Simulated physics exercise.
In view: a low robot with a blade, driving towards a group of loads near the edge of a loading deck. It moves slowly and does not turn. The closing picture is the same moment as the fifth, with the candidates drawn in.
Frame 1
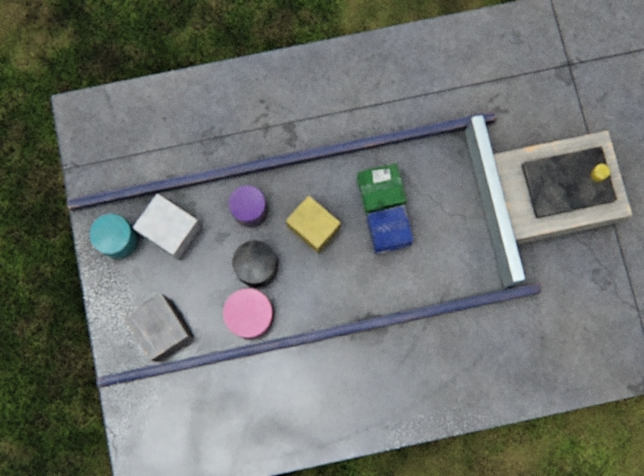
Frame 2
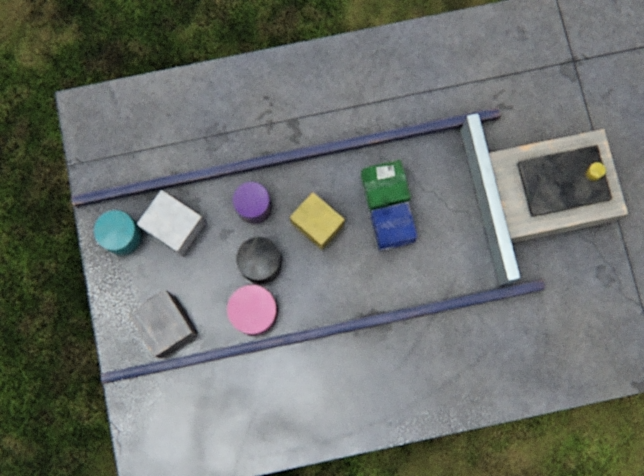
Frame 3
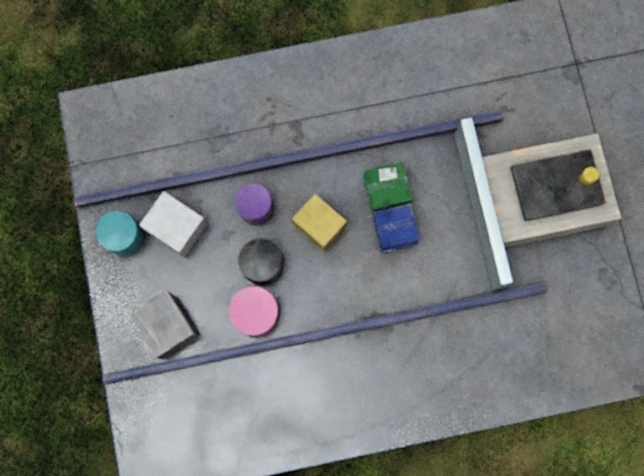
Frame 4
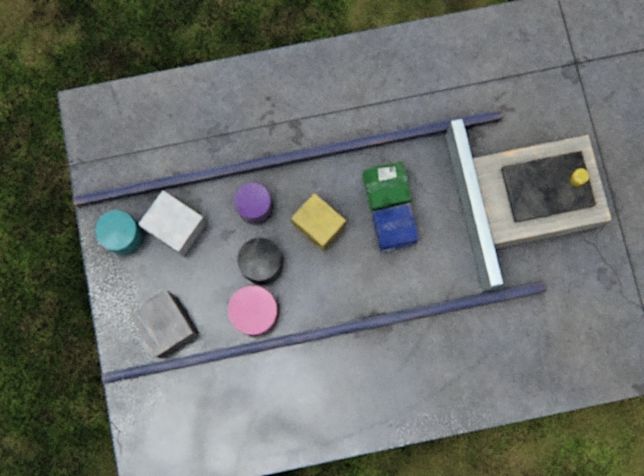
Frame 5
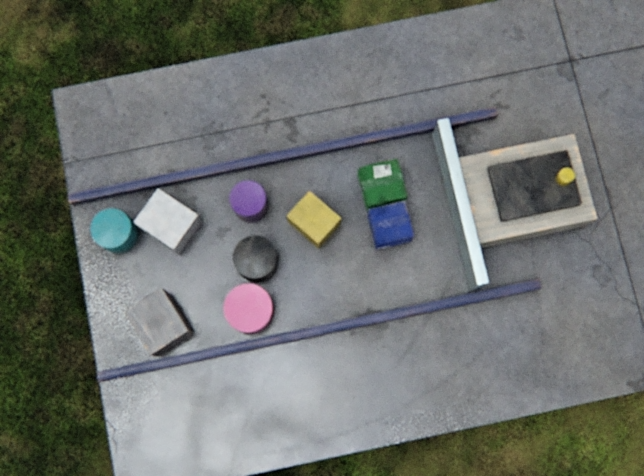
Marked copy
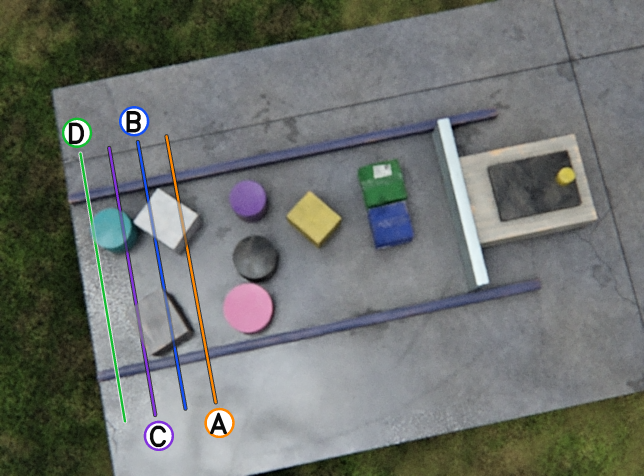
A low robot with a blade creeping left between two rails towards scattered coloured blocks and canisters, which stay still.
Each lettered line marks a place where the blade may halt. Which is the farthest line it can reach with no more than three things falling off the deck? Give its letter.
Up to line B.
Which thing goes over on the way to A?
The turquoise canister goes over.
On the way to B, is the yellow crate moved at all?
Yes.
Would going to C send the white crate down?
By then, yes.
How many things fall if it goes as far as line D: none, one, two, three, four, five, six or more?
In all, six or more.
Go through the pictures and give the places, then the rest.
The first frame shows robot (563, 183); turquoise canister (114, 237); green parcel (381, 190).
The second frame shows robot (559, 182); black canister (259, 261).
The third frame shows robot (552, 186); pink pail (255, 313).
The fourth frame shows robot (542, 187); white crate (174, 224).
The fifth frame shows robot (528, 187); blue box (390, 226); turquoise canister (115, 231); green parcel (382, 185).
On the marked copy, A at (190, 266); B at (161, 272); C at (132, 278); D at (102, 284).
Following B. Soon after the start, robot (420, 209); purple pail (246, 200); green parcel (319, 198).
Later, robot (309, 232); turquoise canister (92, 233); white crate (133, 224).
In the end, robot (224, 250); turquoise canister over the edge; white crate (70, 226); one fallen.
As for the rest, A is within the limit but short; C drops five; D drops nine.
